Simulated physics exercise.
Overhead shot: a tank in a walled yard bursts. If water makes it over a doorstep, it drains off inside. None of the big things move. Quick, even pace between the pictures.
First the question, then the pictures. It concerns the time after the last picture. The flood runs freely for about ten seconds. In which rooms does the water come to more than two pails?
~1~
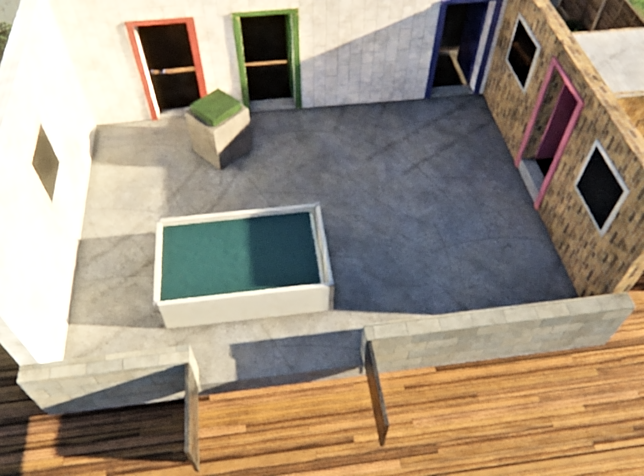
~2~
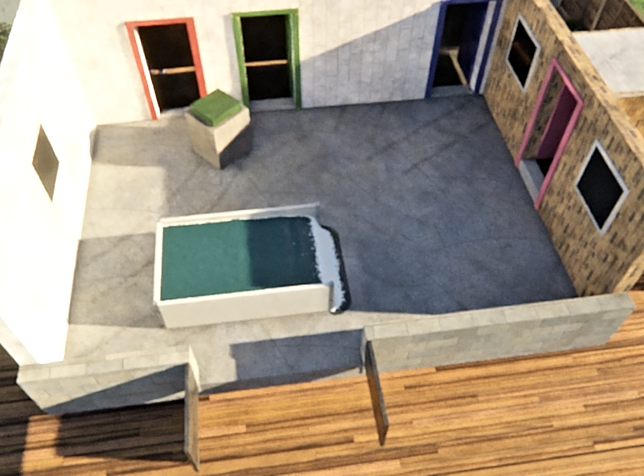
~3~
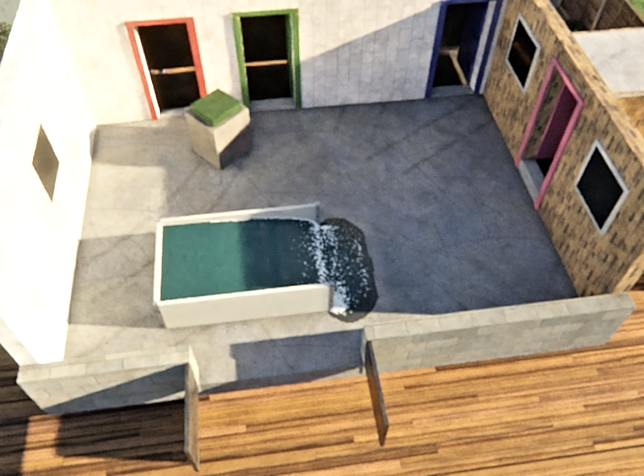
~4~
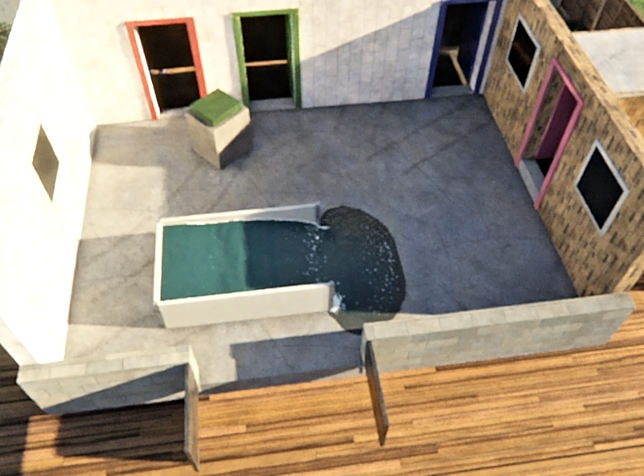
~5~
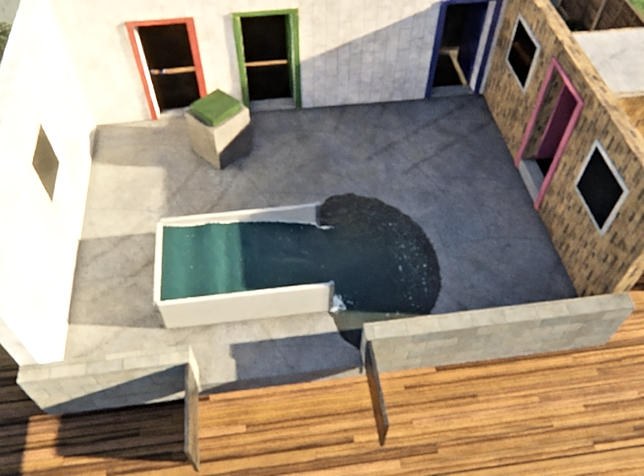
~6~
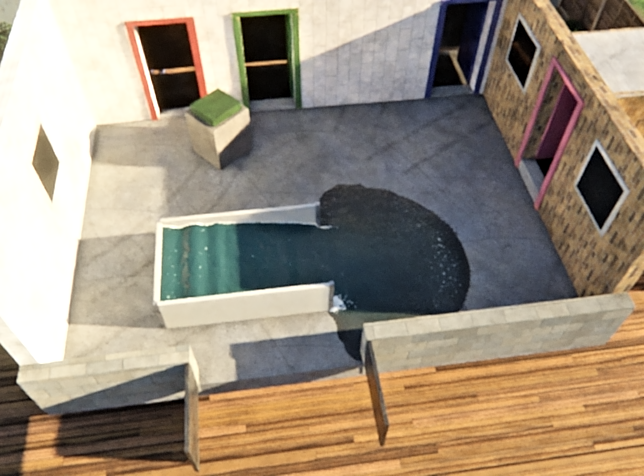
In the end the pink door will be at or under the cap. The red door will be at or under the cap. The blue door will be over the cap. The green door will be at or under the cap.
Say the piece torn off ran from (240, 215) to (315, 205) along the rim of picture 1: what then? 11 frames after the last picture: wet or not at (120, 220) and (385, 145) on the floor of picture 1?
As listed: Dry, wet.
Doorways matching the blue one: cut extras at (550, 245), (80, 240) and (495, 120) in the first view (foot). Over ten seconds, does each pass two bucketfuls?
Result, in listed order - gets past the limit, doesn't reach the limit, gets past the limit.
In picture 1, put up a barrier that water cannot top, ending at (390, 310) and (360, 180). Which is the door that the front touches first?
Answer: The door marked green.
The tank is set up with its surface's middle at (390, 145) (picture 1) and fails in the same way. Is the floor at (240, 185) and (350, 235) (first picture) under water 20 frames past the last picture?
Unflooded, then unflooded.
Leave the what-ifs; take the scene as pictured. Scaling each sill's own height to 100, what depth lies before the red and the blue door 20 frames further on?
Roughly 0 and 240 %.
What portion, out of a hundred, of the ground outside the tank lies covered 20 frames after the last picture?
40 %, roughly.
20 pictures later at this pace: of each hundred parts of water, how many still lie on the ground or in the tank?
Near 100 in a hundred.
A moment on, water covers 30 % of the floor; the pink door not reached, the red door not reached, the blue door not reached, the green door not reached.
Next, water covers 35 % of the floor; the pink door wet at the sill, nothing in, the red door not reached, the blue door not reached, the green door not reached.
Then, water covers 40 % of the floor; the pink door wet at the sill, nothing in, the red door not reached, the blue door under two buckets in, the green door not reached.
Later, water covers 50 % of the floor; the pink door wet at the sill, nothing in, the red door not reached, the blue door far over two buckets in, the green door wet at the sill, nothing in.
In the end, water covers 80 % of the floor; the pink door wet at the sill, nothing in, the red door wet at the sill, nothing in, the blue door far over two buckets in, the green door wet at the sill, nothing in.
